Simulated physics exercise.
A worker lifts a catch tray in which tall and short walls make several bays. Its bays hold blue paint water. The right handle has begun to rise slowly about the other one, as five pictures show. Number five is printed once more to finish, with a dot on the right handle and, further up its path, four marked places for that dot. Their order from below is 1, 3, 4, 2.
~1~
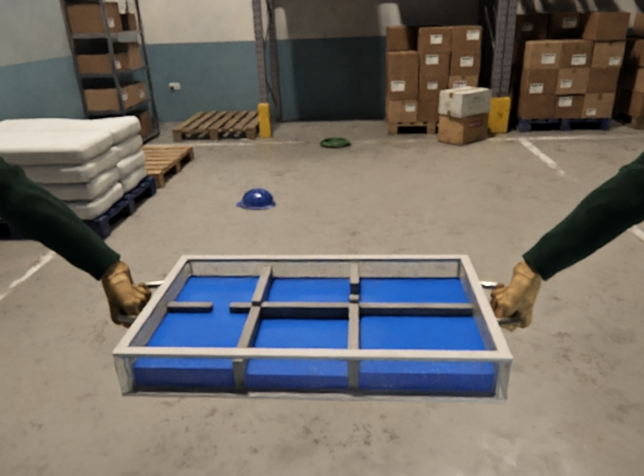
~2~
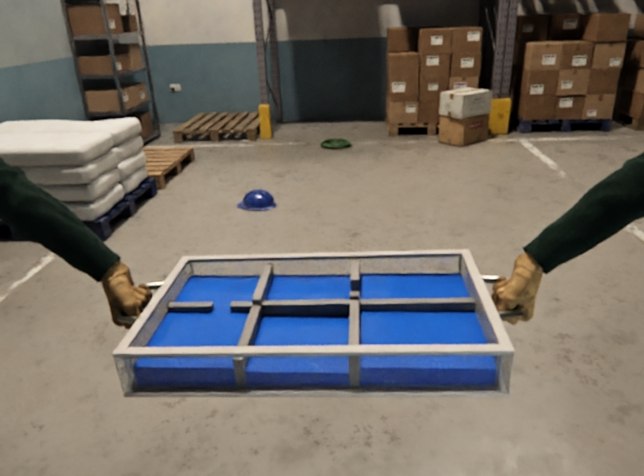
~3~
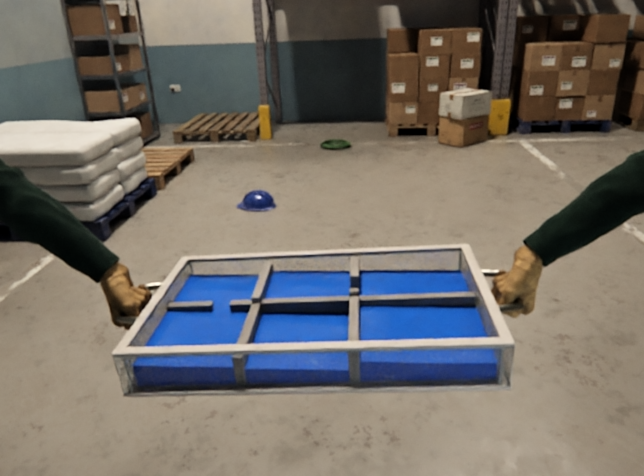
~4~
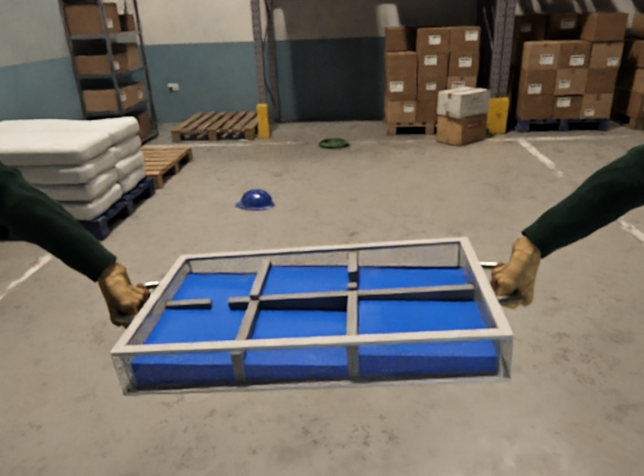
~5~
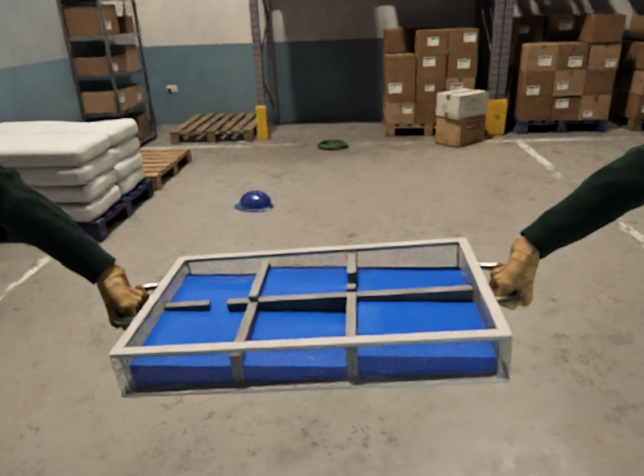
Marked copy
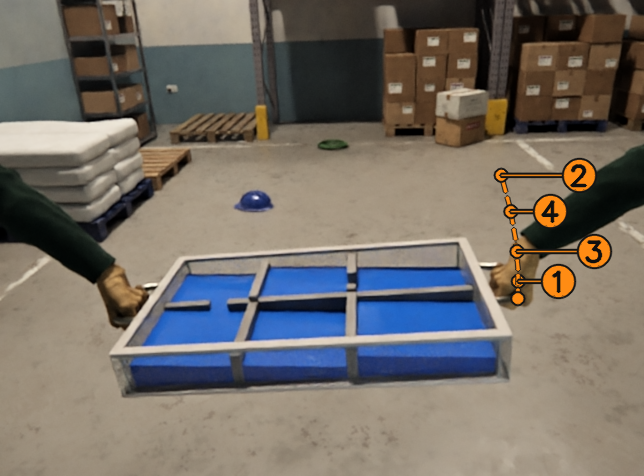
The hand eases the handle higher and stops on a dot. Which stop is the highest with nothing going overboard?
Take 3.
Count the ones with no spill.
Two of the four.
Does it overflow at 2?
Yes.
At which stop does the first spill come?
It is 4.
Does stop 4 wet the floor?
Yes.
On the marked copy, 1 at (518, 281); 2 at (501, 175); 3 at (516, 251); 4 at (510, 211).
With 1, nothing spills; the front right bay holds the most.
With 2, about 25 % goes over the rim.
With 3, nothing spills; the front left bay holds the most.
With 4, about 7 % goes over the rim.
